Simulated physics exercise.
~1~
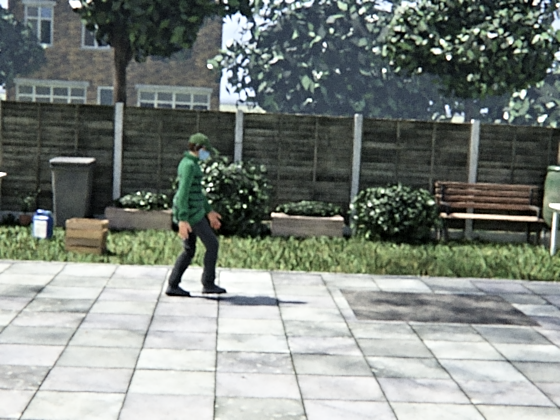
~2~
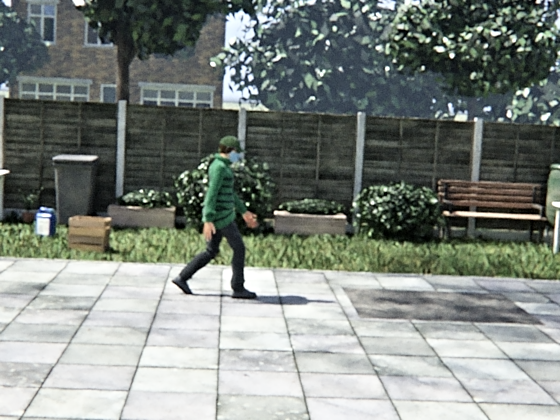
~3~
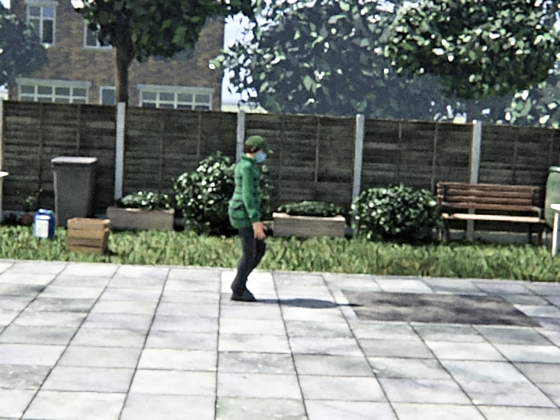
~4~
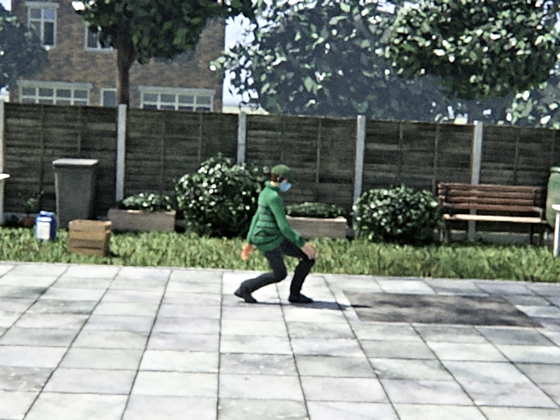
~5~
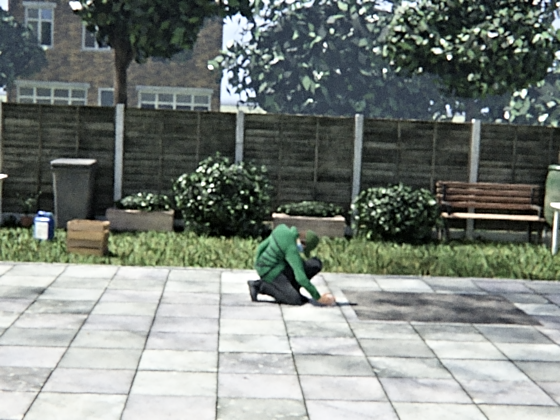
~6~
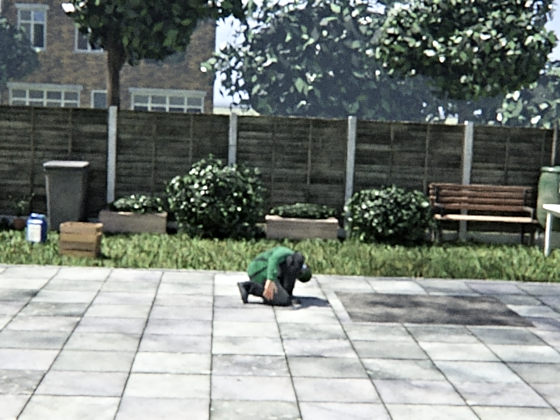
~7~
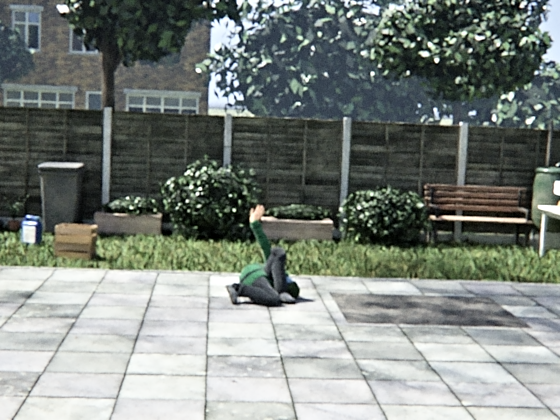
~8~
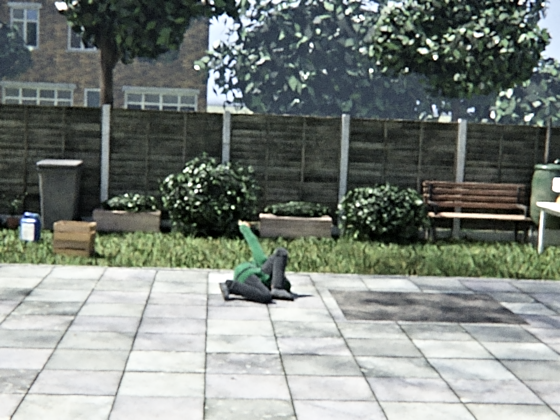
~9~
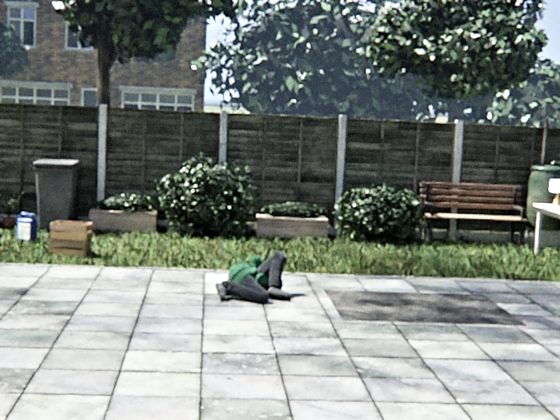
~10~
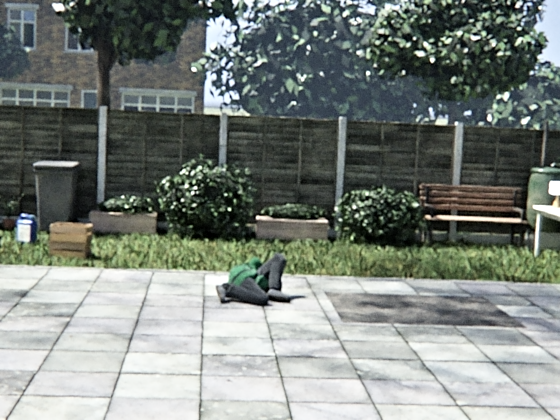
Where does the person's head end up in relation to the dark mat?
The head stops short of the near edge of the dark mat, on the pale paving to its left.
